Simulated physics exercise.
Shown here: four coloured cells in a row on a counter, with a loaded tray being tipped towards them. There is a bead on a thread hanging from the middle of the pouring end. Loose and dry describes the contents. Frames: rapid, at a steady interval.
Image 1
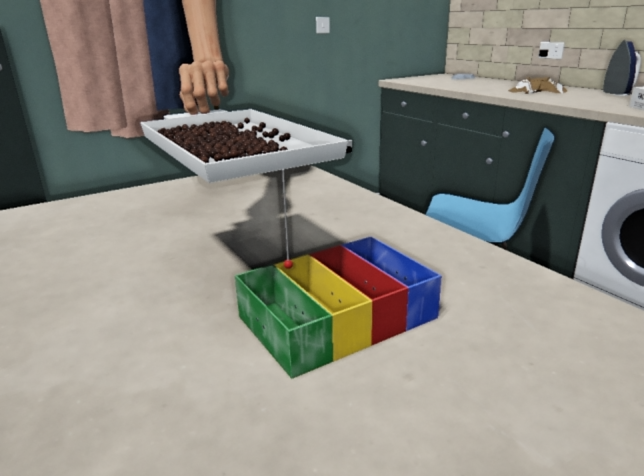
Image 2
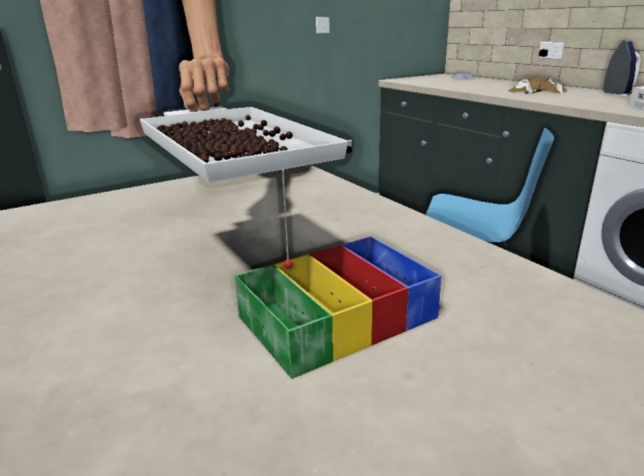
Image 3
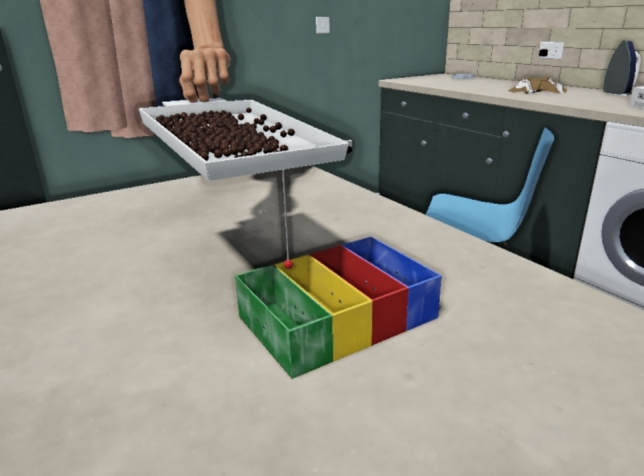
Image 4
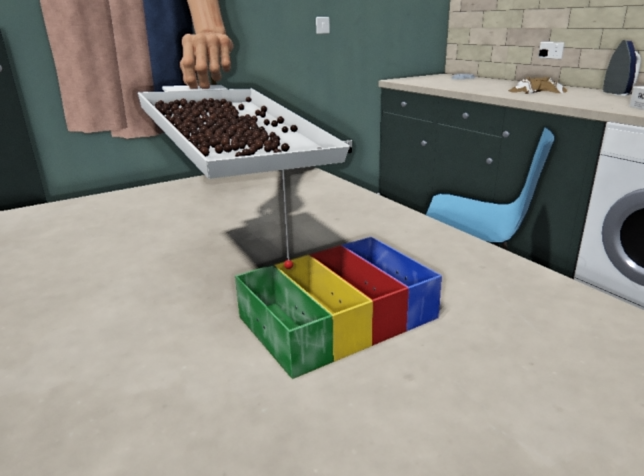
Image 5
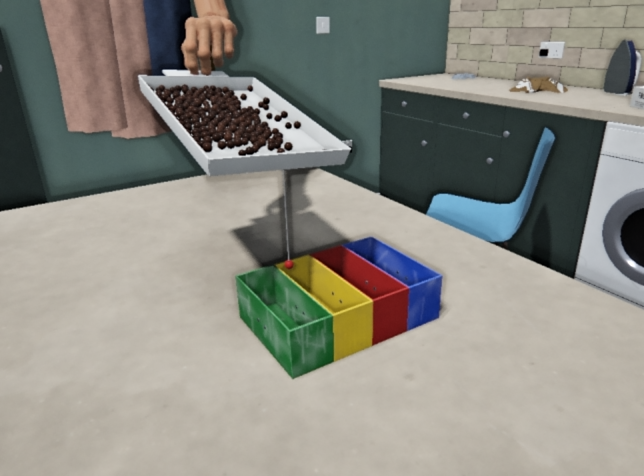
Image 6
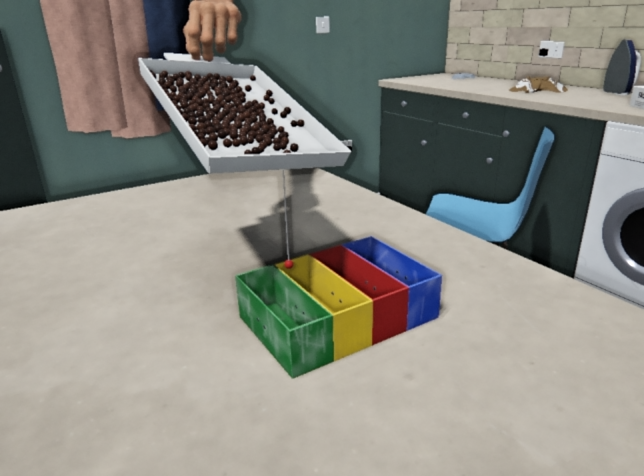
White tray of small dark brown balls tilting steadily above green, yellow, red and blue bins as a hand raises its far end.
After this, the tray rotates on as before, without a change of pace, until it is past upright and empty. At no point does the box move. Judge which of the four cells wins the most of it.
Most goes to the red cell.
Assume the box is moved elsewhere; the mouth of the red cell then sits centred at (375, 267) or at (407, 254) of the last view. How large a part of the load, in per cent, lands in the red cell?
It comes to near 60 per cent the first time and near 0 per cent the second time.
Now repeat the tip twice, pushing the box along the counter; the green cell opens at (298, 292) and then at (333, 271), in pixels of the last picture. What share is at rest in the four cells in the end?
Close to 90 %, followed by close to 90 %.
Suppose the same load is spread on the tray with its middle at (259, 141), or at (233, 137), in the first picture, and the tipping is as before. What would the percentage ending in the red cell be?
Share in order: Roughly 60 %, 60 %.
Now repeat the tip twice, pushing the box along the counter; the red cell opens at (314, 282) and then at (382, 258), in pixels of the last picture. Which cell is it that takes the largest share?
First try: The cell in blue; second try: The cell in yellow.
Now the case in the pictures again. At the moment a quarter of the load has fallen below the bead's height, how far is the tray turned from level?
The tilt then is about 75°.
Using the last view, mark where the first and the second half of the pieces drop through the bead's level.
Near (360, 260) to start, and near (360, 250) afterwards.
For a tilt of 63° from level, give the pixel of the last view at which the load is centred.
The centre of the load shows up near (317, 149) in the last view.
Soon, tray tipped steeply; most on the tray; a small part in the red cell; a stray few in the blue cell; a stray few in the yellow cell; a small part falling or outside the box.
A while on, tray tipped past a quarter turn; a small part on the tray; about half in the red cell; a small part in the blue cell; a small part in the yellow cell; about a quarter falling or outside the box.
Towards the end, tray tipped past a quarter turn; about two thirds in the red cell; a small part in the blue cell; a small part in the yellow cell; a stray few in the green cell; a small part falling or outside the box.
Finally, tray tipped past a quarter turn; about two thirds in the red cell; a small part in the blue cell; a small part in the yellow cell; a stray few in the green cell; a small part outside the box.
